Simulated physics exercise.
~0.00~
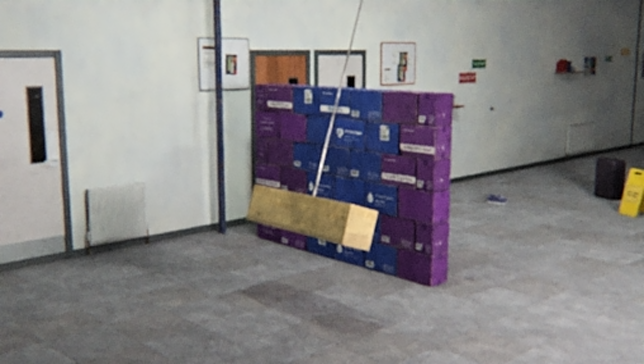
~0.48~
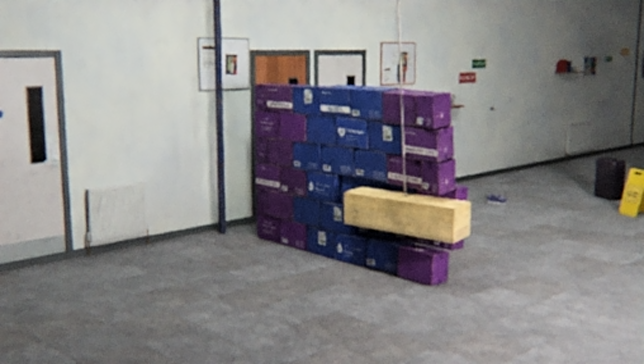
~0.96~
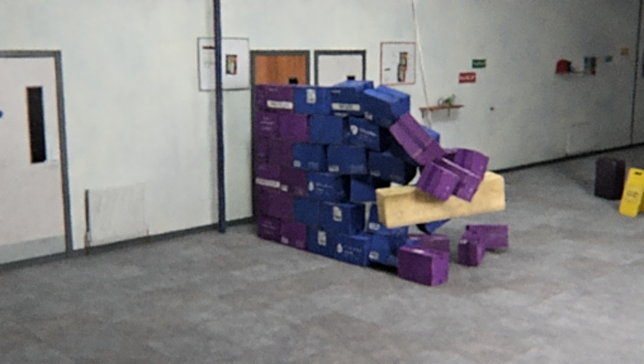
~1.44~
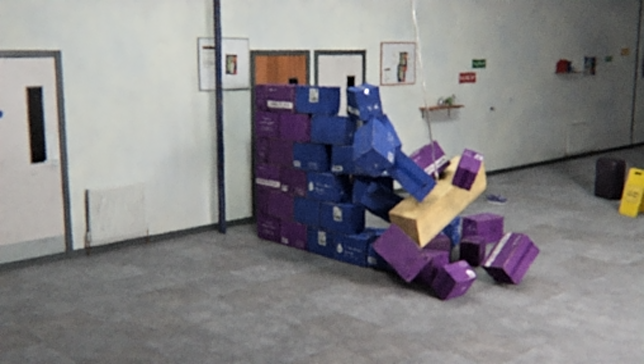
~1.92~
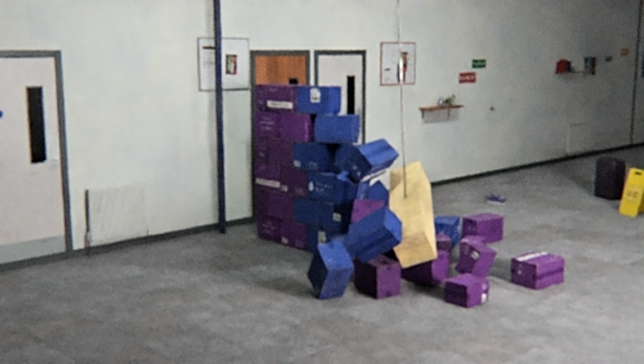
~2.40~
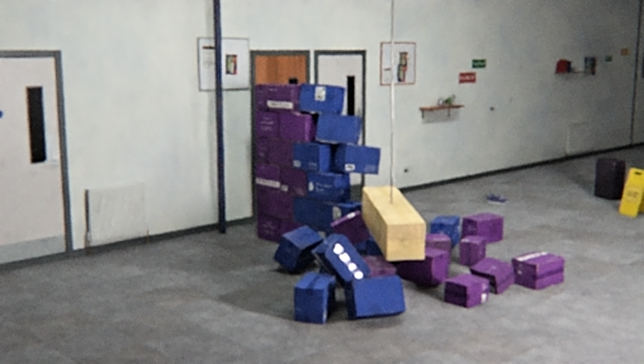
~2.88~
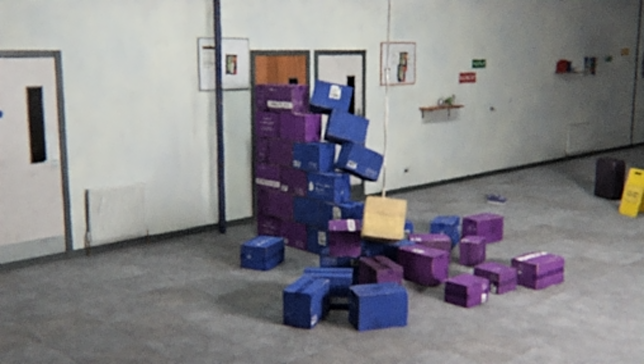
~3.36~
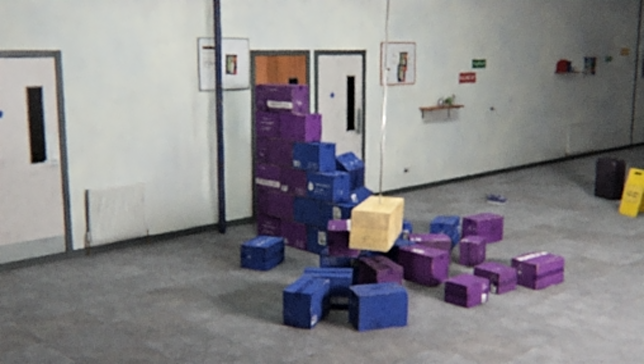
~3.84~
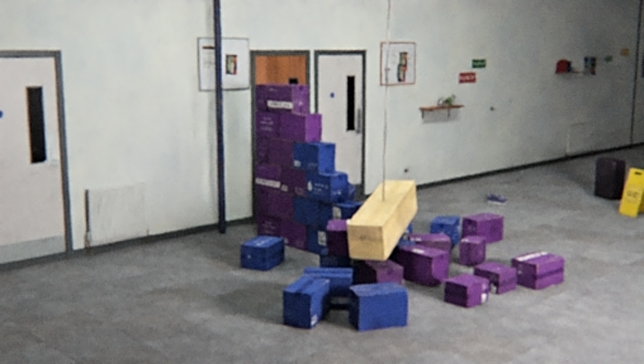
The footage shows a wooden beam on a line swinging rightward into a wall of blue and purple cartons, toppling its right side. Cartons tumble across the floor while the beam sways and turns, leaving the mostly purple left part standing in a stepped stack beside the scattered pile.
